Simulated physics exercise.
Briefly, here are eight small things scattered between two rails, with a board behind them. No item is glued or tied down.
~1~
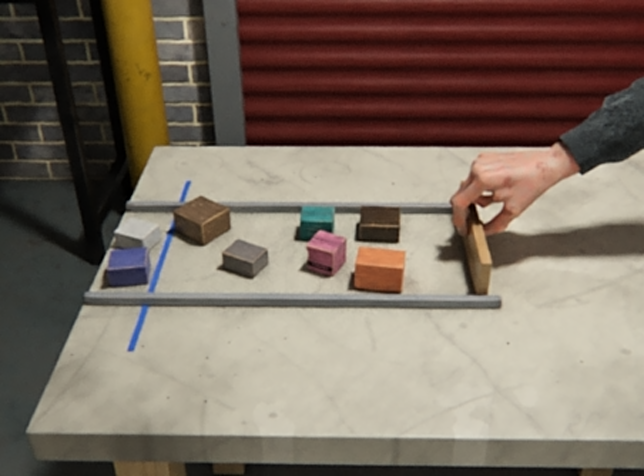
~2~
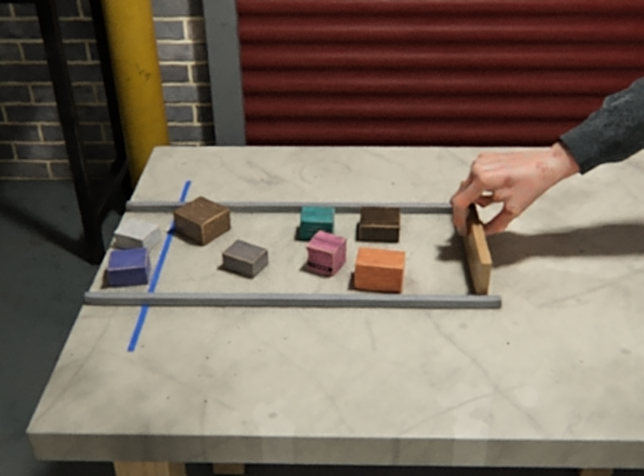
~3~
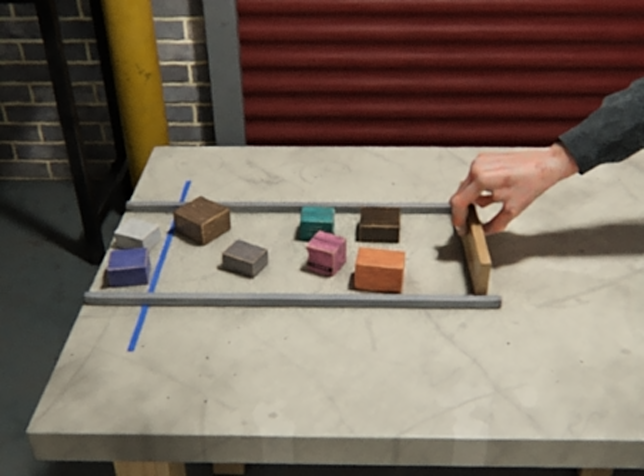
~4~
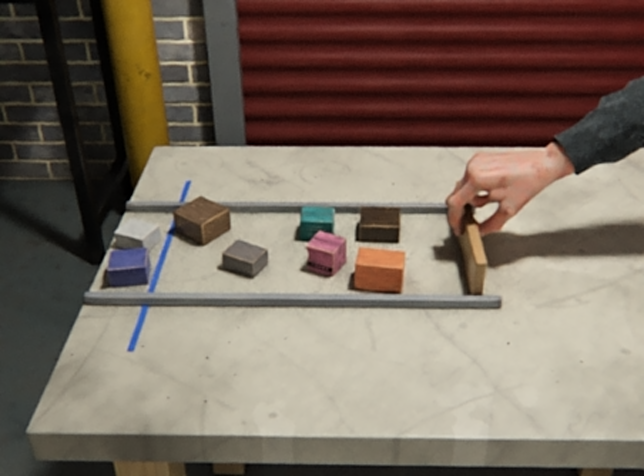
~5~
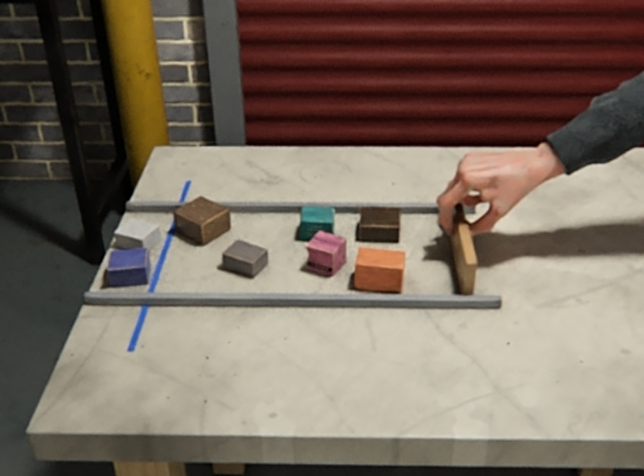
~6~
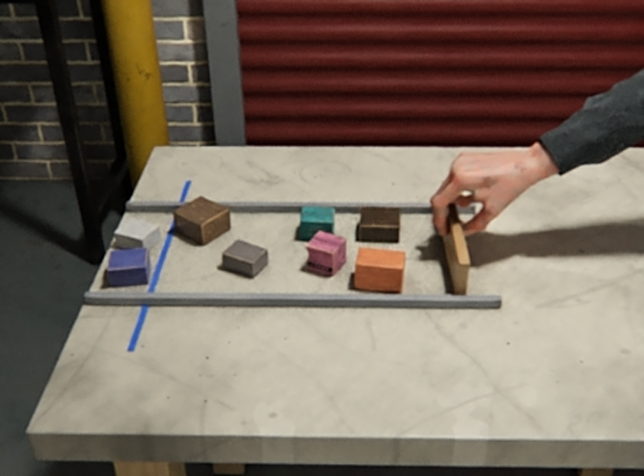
A hand held a wooden board upright at the right end of two rails, then slid it slightly left toward the scattered coloured blocks, which all stayed where they were.
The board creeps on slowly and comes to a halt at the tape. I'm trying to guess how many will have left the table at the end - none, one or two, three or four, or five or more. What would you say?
After that push a few more than two come off the table, three or four.
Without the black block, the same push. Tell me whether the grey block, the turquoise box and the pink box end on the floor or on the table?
Outcome - grey block staying, turquoise box staying, pink box staying.
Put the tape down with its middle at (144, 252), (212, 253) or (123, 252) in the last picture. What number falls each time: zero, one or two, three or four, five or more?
Five or more; zero; five or more.
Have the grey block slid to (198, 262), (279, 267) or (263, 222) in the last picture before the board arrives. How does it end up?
Results in turn - saved; saved; not saved.
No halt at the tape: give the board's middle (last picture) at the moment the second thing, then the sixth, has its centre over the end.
I'd say close to (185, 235), then close to (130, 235).
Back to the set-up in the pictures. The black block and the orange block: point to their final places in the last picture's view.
About (151, 224), and about (129, 270).
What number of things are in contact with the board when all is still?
I count 3 of them.
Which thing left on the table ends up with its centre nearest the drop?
The turquoise box finishes closest.
A little later, none off yet; white block at rest near (138, 236); blue block at rest near (130, 267); brown block at rest near (202, 220).
When it is over, the number that fall off is three or four; down, brown block, blue block and white block.
